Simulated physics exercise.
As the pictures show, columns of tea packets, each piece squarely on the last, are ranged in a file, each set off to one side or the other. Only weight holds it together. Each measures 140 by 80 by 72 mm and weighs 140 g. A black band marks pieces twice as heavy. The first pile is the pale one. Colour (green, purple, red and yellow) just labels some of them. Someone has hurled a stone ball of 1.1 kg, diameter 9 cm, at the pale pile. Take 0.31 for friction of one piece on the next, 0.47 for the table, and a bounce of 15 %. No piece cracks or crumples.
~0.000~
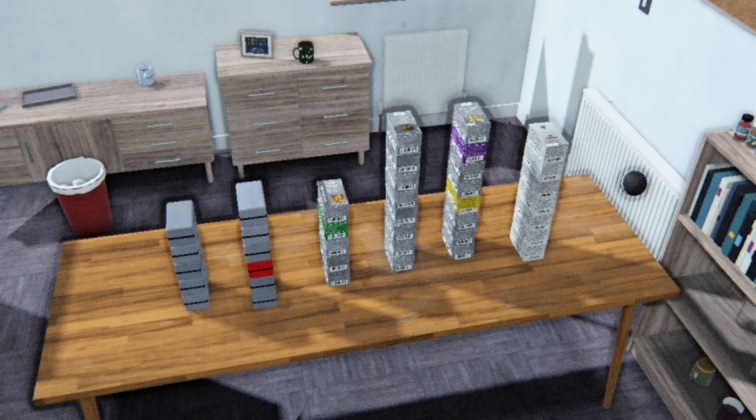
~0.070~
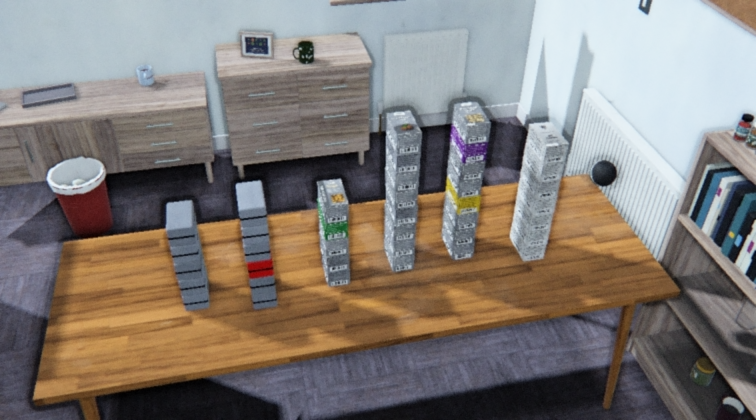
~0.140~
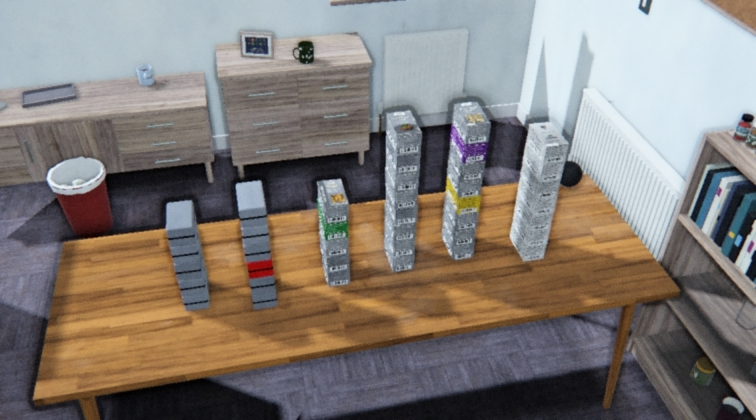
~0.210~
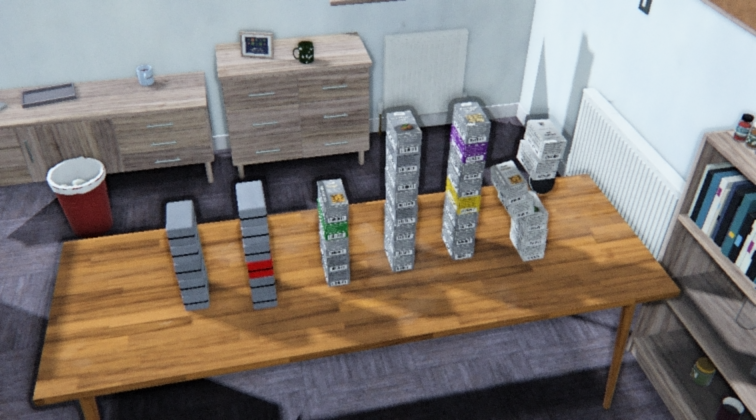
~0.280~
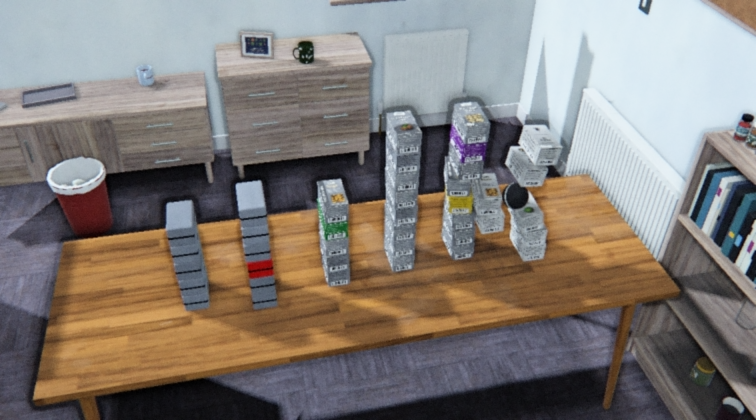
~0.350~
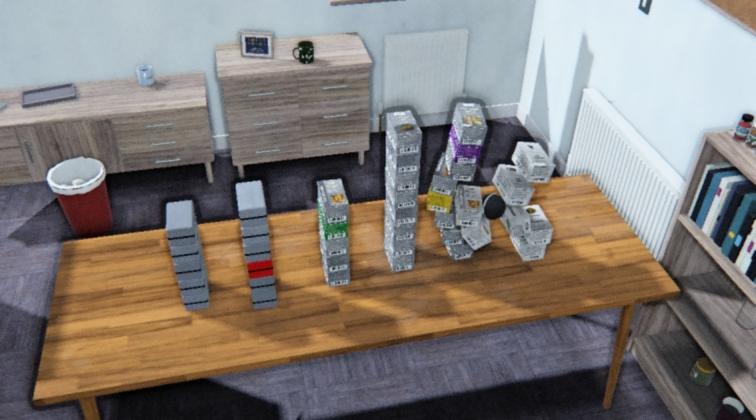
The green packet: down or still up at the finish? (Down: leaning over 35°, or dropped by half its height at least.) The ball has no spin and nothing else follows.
The green packet comes down.
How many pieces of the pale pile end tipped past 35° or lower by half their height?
6 pale pieces.
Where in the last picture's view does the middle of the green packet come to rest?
Around (238, 260).
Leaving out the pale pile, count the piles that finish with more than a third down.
5 of them.
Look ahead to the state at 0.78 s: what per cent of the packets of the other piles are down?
By then 20 per cent.
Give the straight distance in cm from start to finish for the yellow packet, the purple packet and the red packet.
Yellow 126, purple 48, red 16.
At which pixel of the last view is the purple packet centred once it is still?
Near (449, 277).
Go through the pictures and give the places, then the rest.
In the first picture (places mark the middle of the side facing us), ball (634, 184) 29 cm from contact, 2.3 m/s; green packet (337, 231); red packet (261, 270); yellow packet (469, 206); the rest undisturbed.
Ball (603, 173) 16 cm from contact, 2.0 m/s; green packet (337, 231), in the second picture.
Ball (568, 174) 19 mm from contact, 1.9 m/s; green packet (337, 231), in the third picture.
Ball (541, 181) after contact, 1.3 m/s; green packet (337, 231); the rest undisturbed, in the fourth picture.
Ball (515, 196) after contact, 1.4 m/s; green packet (337, 231); yellow packet (461, 206) shifted 15 mm; 2 disturbed, none down, in the fifth picture.
Ball (492, 207) after contact, 0.9 m/s; green packet (337, 231); yellow packet (438, 204) shifted 7 cm; purple packet (468, 155) leaning 6°; steepest lean 6°, the packet at (463, 173); 7 disturbed, none down, in the sixth picture.
After 0.78 s, 6 of the pale pile down; 6 of the 32 other packets down; green packet unmoved; yellow packet on its side.
After 2.18 s, 6 of the pale pile down; 19 of the 32 other packets down; green packet on its side; purple packet on its side.
At rest (4.1 s), 6 of the pale pile down; 28 of the 32 other packets down; green packet on its side; red packet on its side; purple packet on its side. As the last picture would show them, middles, green packet near (238, 260), red packet near (212, 276).
